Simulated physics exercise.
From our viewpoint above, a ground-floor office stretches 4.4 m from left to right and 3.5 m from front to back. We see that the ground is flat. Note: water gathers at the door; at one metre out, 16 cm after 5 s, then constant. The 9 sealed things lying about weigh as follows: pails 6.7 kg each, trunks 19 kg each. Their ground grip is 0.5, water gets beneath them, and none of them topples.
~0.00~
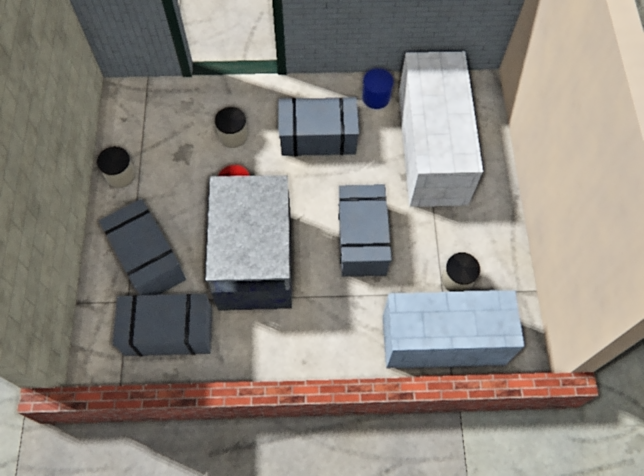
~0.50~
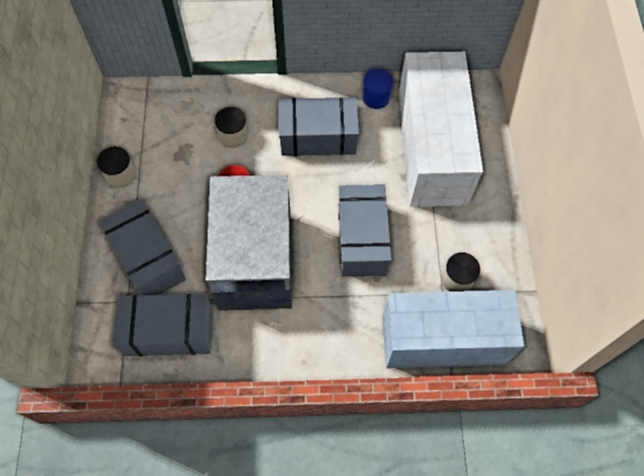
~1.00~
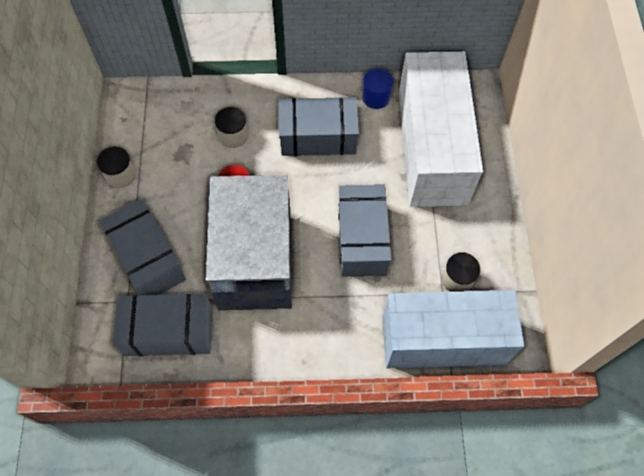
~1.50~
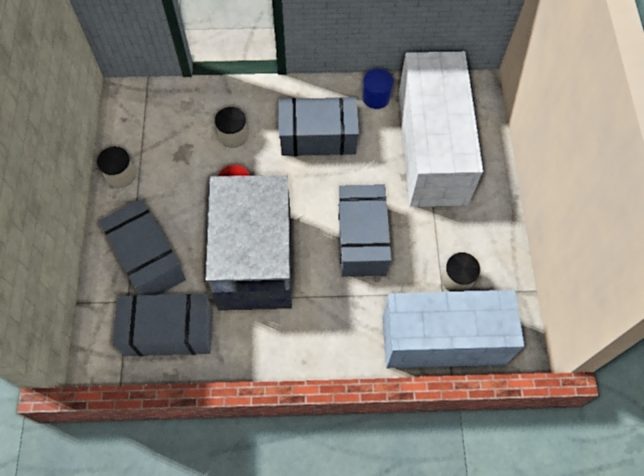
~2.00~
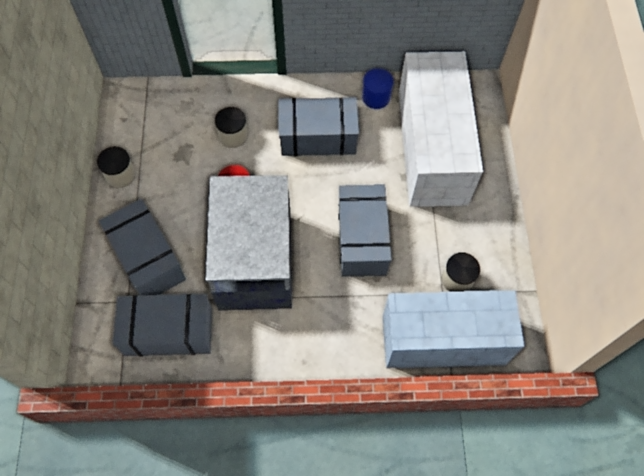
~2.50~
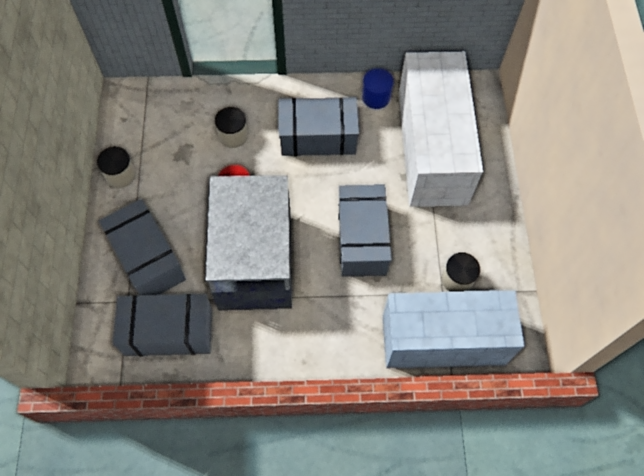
Pale water spreads over the ground outside the front brick wall, then tints the ground seen through the doorway at the back, while everything inside stays still and the camera does not move. The view looks down into a walled ground-floor office. Dark strapped trunks surround a grey-topped block, with a red pail behind it, a blue pail near the back, and pale blocks at right.
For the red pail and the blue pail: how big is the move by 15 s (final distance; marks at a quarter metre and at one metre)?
Looking at the end spots, the red pail goes a great distance and the blue pail remains essentially still.
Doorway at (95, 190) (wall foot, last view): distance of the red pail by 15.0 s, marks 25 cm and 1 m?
You'd see the red pail wander off a long way.
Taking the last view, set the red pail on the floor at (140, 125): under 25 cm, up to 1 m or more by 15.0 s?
It barely shifts.
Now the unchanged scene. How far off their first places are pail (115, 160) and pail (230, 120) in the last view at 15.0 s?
Respectively 40 and 140 centimetres.
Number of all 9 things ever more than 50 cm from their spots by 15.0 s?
That comes to 7.
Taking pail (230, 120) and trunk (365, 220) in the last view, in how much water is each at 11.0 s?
8 and 4 cm.
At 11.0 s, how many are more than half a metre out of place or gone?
I make it 5.
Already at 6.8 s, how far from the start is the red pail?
20 cm or so by then.
After 3.5 s the red pail is near (234, 179), 0.0 m from its start, aground; the blue pail is near (378, 81), 0.0 m from its start, aground; 0 afloat.
After 6.8 s the red pail is near (220, 188), 0.2 m from its start, aground; the blue pail is near (378, 81), 0.0 m from its start, aground; 0 afloat.
After 11.0 s the red pail is near (123, 279), 1.4 m from its start, afloat; the blue pail is near (378, 81), 0.0 m from its start, aground; 4 afloat.
After 15.0 s the red pail is near (84, 356), 2.2 m from its start, afloat; the blue pail is near (378, 81), 0.0 m from its start, aground; 6 afloat.
